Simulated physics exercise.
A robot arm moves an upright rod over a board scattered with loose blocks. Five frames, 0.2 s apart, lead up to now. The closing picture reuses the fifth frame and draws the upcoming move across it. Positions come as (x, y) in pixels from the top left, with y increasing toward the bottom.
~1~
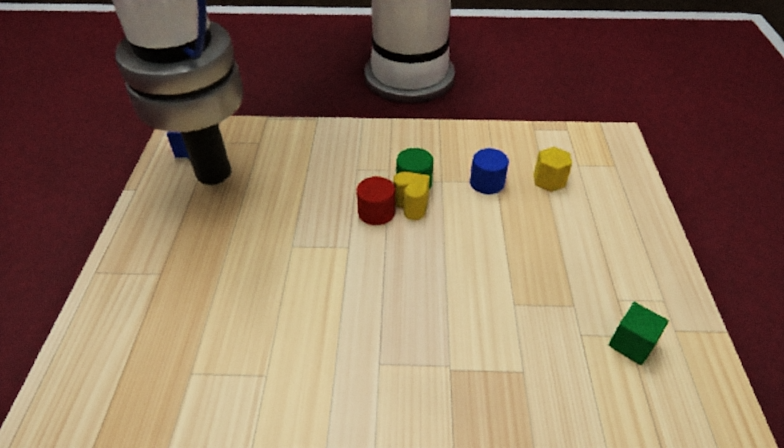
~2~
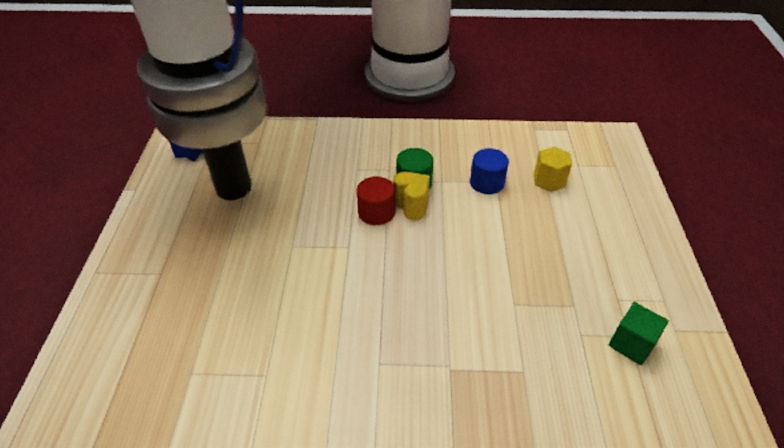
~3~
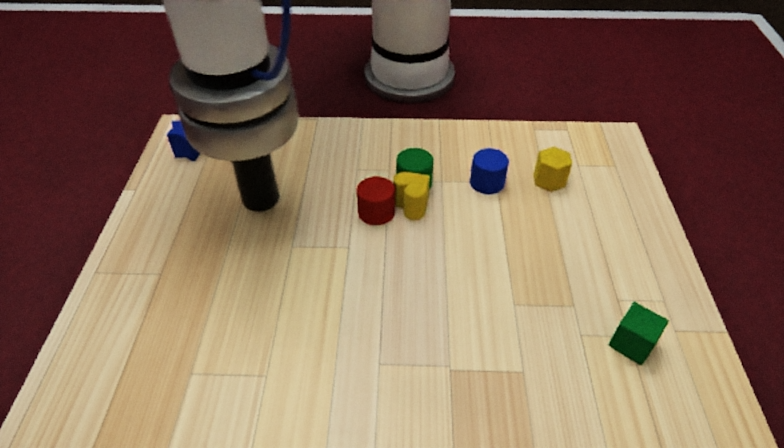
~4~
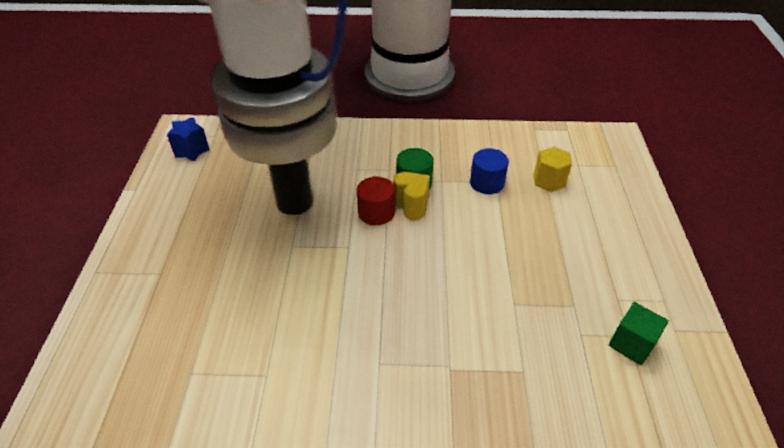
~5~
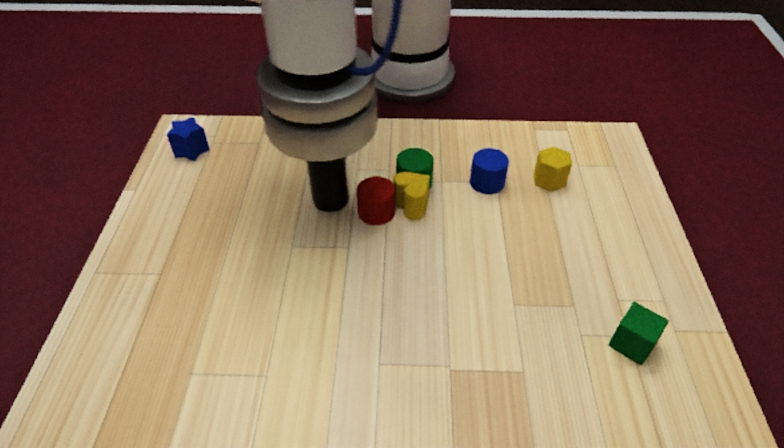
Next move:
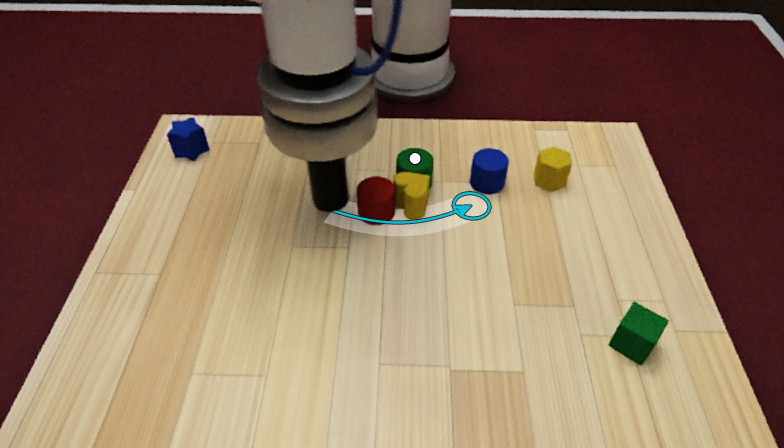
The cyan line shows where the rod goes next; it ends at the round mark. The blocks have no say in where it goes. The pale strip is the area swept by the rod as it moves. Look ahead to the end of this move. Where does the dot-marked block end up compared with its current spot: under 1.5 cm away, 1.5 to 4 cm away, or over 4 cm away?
The block winds up within 1.5 cm of where it is now.
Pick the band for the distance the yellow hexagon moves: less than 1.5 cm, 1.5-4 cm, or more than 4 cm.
Result: Under 1.5 cm.
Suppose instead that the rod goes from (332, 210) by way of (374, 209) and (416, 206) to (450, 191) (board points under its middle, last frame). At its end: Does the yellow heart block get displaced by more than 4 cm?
The answer is yes.
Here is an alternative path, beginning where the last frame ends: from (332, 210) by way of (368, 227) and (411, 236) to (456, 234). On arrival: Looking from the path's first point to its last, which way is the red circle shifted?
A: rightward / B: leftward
B (leftward)
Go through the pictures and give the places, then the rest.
The first picture shows tip of the rod at (214, 173), middles of tops, red circle at (376, 188), yellow heart block at (413, 182), green circle at (415, 158), blue circle at (491, 159), yellow hexagon at (556, 157).
The second picture shows rod at (234, 188), nothing pushed.
The third picture shows rod at (261, 199), nothing pushed.
The fourth picture shows rod at (295, 202), nothing pushed.
The fifth picture shows rod at (331, 199), red circle at (376, 188), yellow heart block at (413, 182), green circle at (415, 158), blue circle at (491, 159), yellow hexagon at (556, 157).
The line goes from (332, 210) over (378, 221) and (428, 220) to (472, 206); the dot is on the green circle.
The first path, step by step. One third of the way, rod at (380, 211); red circle at (416, 189); yellow heart block at (444, 178); green circle at (420, 156).
Two thirds of the way, rod at (429, 208); red circle at (461, 181); yellow heart block at (474, 163), turned 25° anticlockwise; green circle at (420, 156); blue circle at (502, 153).
At the end, rod at (473, 195); red circle at (493, 162); yellow heart block at (483, 143), turned 70° anticlockwise; green circle at (420, 156); blue circle at (519, 139); yellow hexagon unmoved.
